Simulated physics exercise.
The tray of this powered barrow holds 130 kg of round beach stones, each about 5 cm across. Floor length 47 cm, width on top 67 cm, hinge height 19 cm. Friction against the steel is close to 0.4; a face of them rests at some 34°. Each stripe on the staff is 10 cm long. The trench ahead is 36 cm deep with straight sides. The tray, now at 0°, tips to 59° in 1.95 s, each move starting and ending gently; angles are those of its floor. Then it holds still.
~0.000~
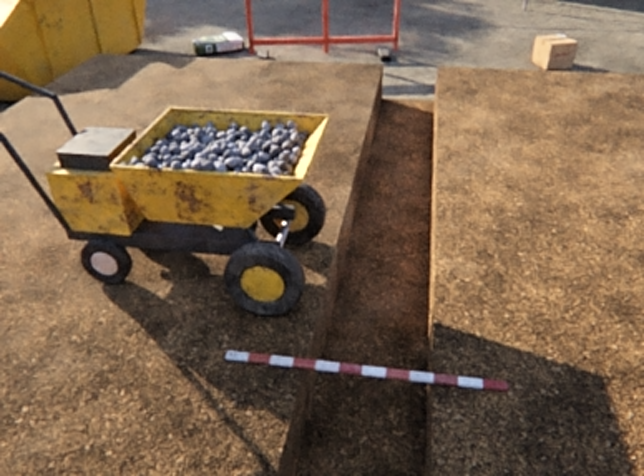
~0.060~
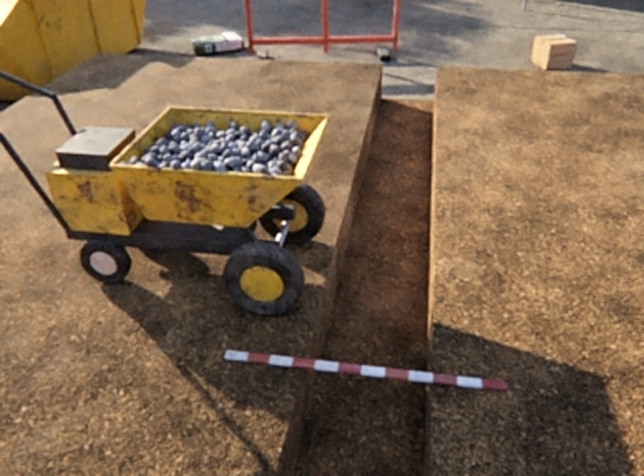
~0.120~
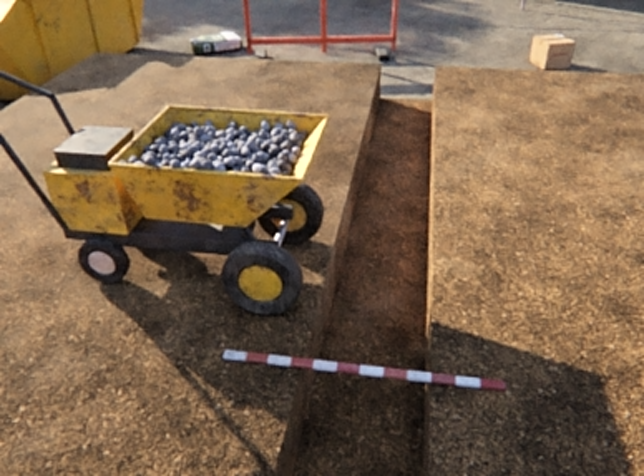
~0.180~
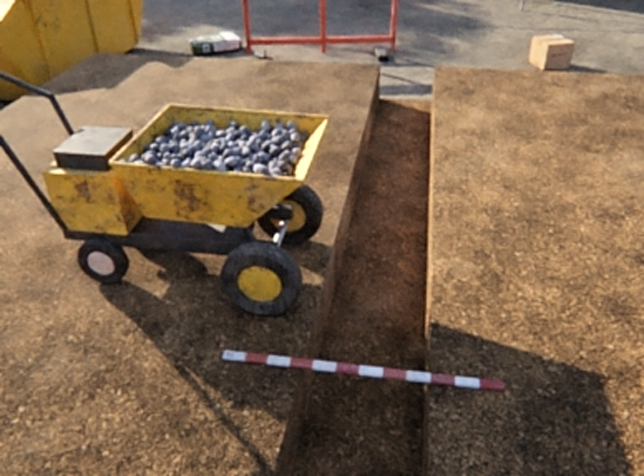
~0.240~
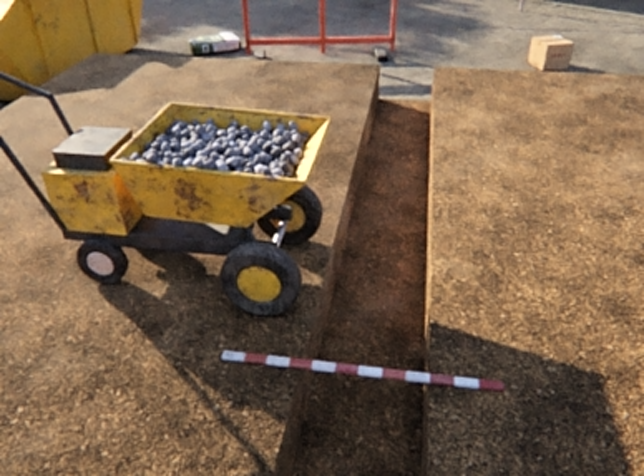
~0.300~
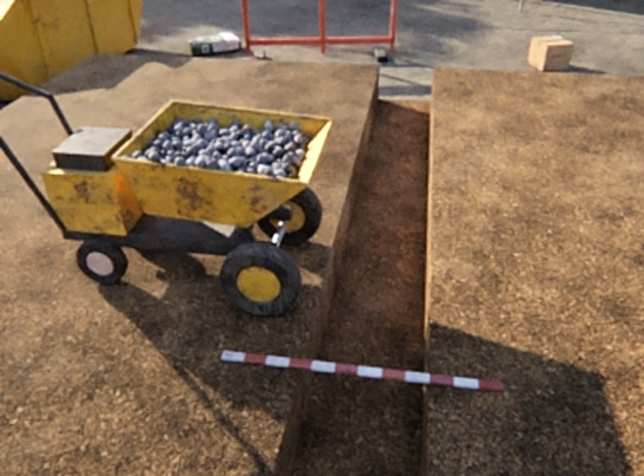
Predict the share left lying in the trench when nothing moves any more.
About 67 per cent.
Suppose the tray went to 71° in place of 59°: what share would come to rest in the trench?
In that case some 55 per cent.
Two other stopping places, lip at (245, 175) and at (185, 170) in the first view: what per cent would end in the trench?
Near 100 per cent from the first place, 90 from the second.
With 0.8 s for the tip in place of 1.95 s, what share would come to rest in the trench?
Then about 50 per cent.
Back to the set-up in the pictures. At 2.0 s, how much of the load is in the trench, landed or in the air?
Some 25 per cent.
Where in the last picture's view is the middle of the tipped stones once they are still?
Around (412, 326).
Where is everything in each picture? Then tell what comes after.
Lip at (303, 180), floor tilted 0°, highest stones at (236, 137), in the first picture.
The tray is at 0°, its lip at (303, 180); the top of the load is at (236, 137); the stones move at 0.0 m/s on average, in the second picture.
Lip at (302, 180), floor tilted 1°, highest stones at (217, 137); the stones move at 0.1 m/s on average, in the third picture.
Lip at (303, 181), floor tilted 1°, highest stones at (205, 138); the stones move at 0.1 m/s on average, in the fourth picture.
The tray is at 2°, its lip at (305, 183); the top of the load is at (207, 137); the stones move at 0.2 m/s on average, in the fifth picture.
Lip at (308, 184), floor tilted 4°, highest stones at (206, 136); the stones move at 0.2 m/s on average, in the sixth picture.
After 1.5 s the floor is at 50°; 99 % in the tray, 1 % in the trench; the foremost stones are at (394, 250).
After 2.0 s the floor is at 59°; 55 % in the tray, 25 % in the trench, 19 % past the trench; the foremost stones are at (521, 297).
After 2.4 s the floor is at 59°; 30 % in the tray, 37 % in the trench, 33 % past the trench; the foremost stones are at (586, 296).
After 4.3 s the floor is at 59°; 0 % in the tray, 67 % in the trench, 33 % past the trench; the foremost stones are at (621, 285).
